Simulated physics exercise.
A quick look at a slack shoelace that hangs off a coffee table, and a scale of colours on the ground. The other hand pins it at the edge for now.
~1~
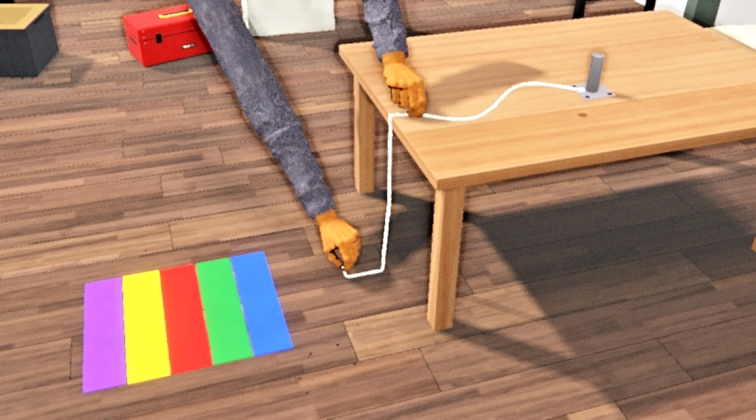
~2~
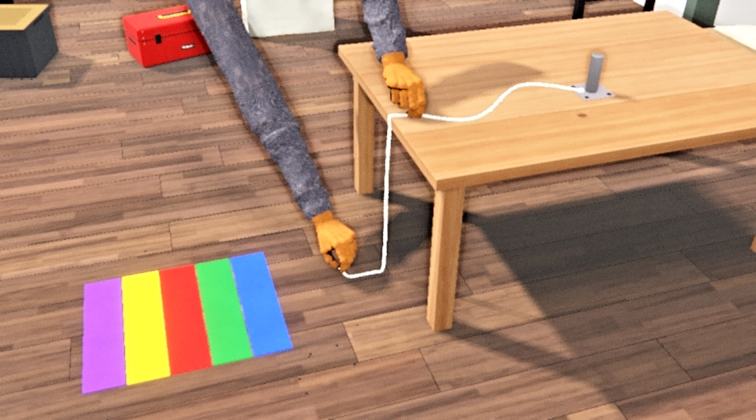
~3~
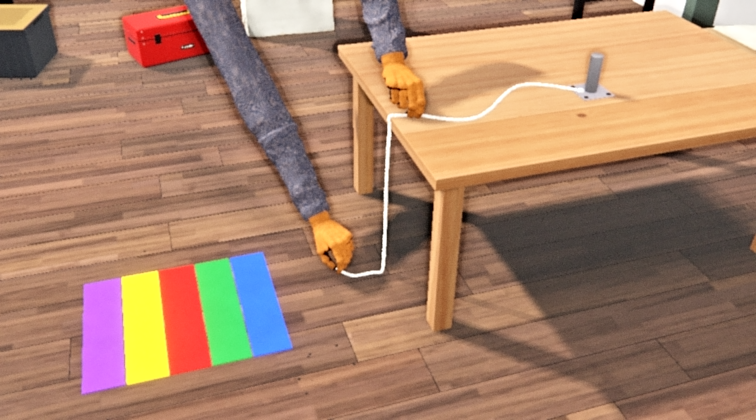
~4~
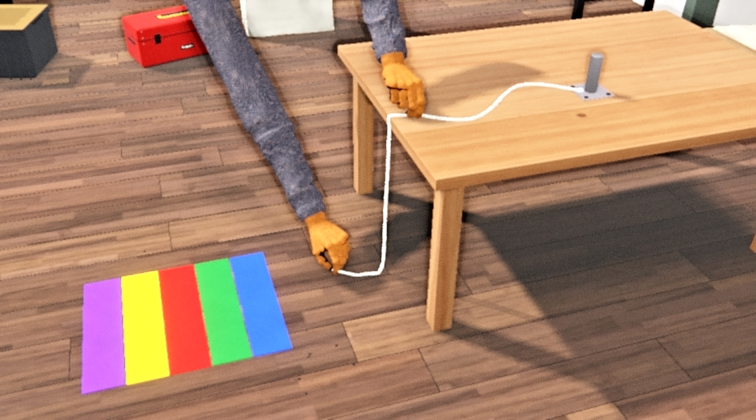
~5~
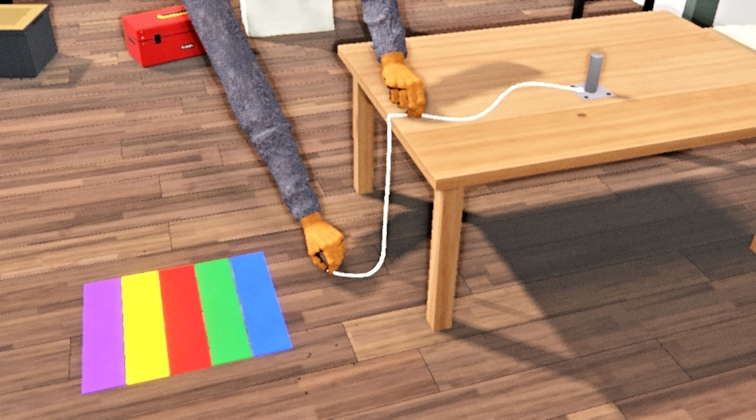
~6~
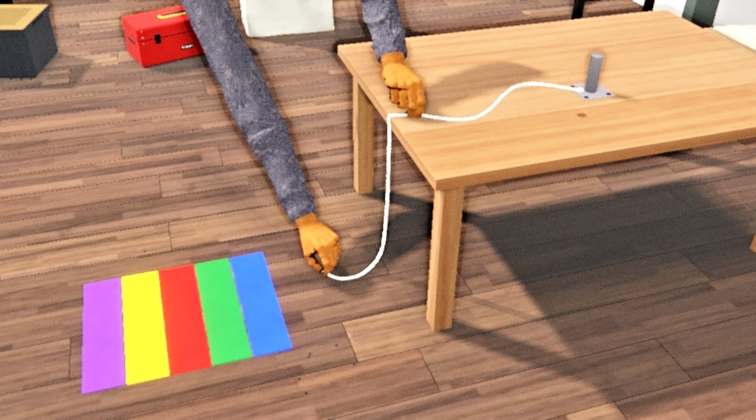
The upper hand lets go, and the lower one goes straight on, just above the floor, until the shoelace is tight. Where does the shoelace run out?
The end stops over the red strip.
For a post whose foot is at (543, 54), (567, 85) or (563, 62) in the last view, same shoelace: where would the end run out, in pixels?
About (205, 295), (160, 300) and (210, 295).
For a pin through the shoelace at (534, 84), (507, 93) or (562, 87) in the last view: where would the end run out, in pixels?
Try by try, around (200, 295), (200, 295) and (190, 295).
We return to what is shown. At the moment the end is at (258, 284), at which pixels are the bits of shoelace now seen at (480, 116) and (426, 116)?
Near (447, 113) and (393, 120).
Soon after, end near (258, 284); over blue.
Then, end near (211, 293); over green.
At full stretch, end near (183, 298); over red. It gets as far as the red strip.
